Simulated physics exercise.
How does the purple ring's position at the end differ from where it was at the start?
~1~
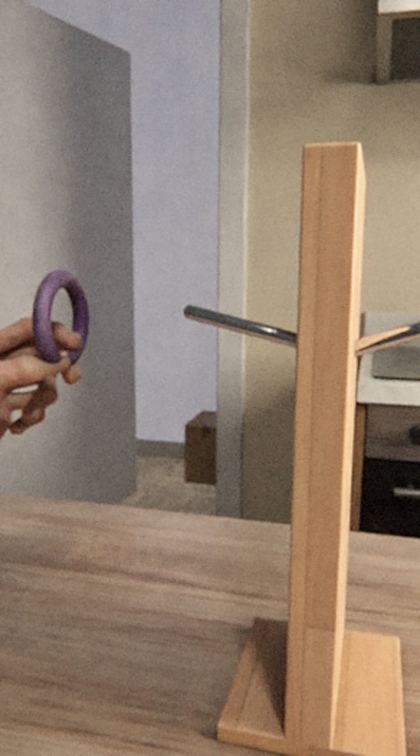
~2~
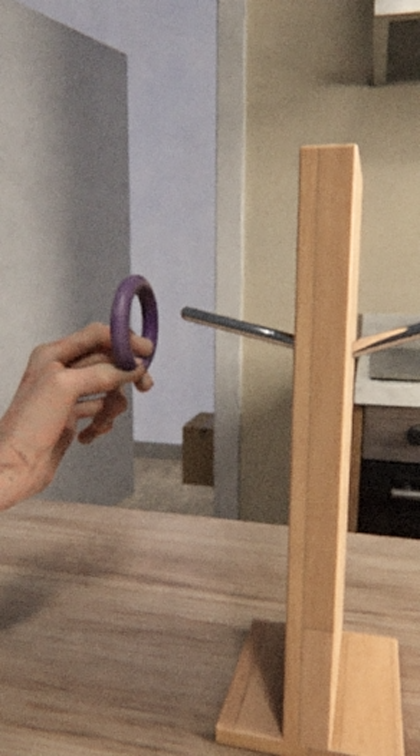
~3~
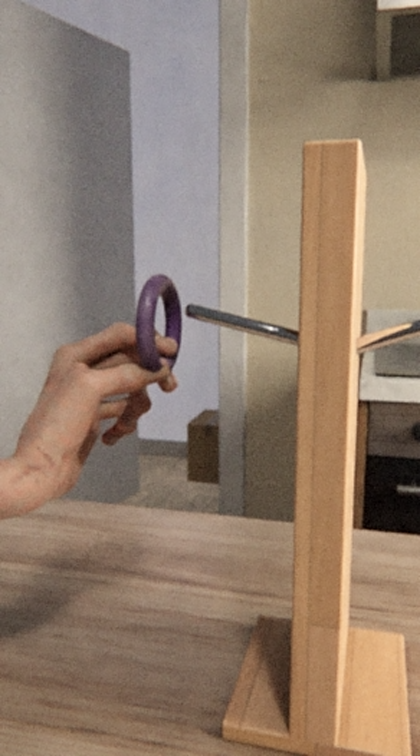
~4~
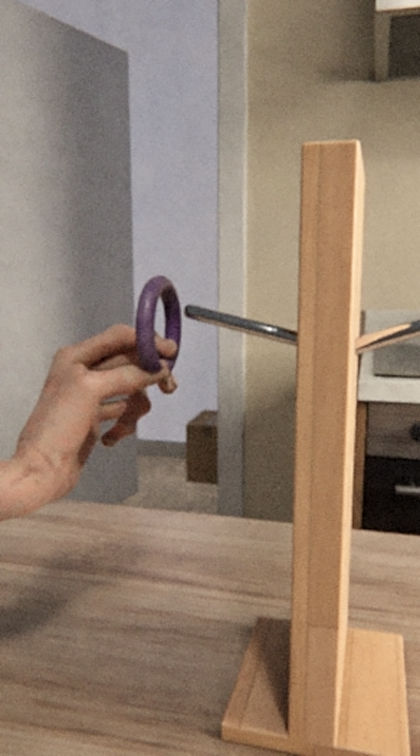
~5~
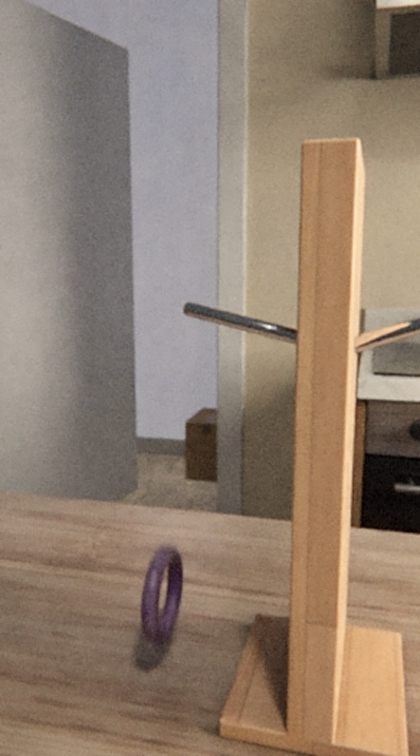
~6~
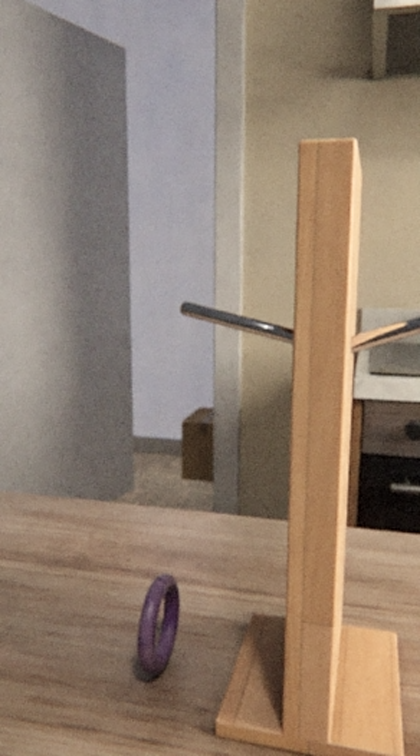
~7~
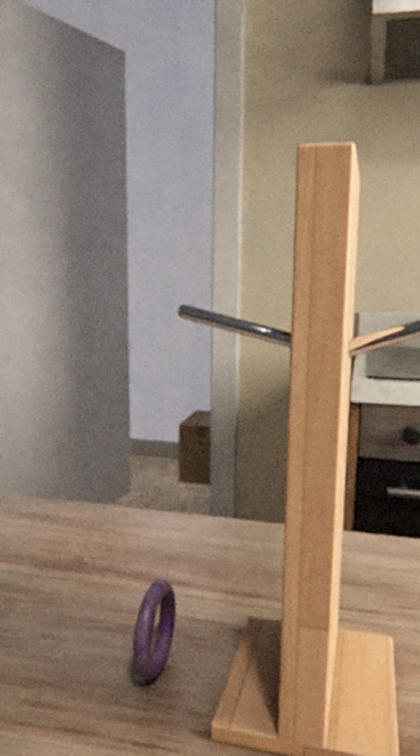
At the start the purple ring is held up in the air by a hand at the left. By the end it is lower and further right, upright on the tabletop to the left of the stand's base.
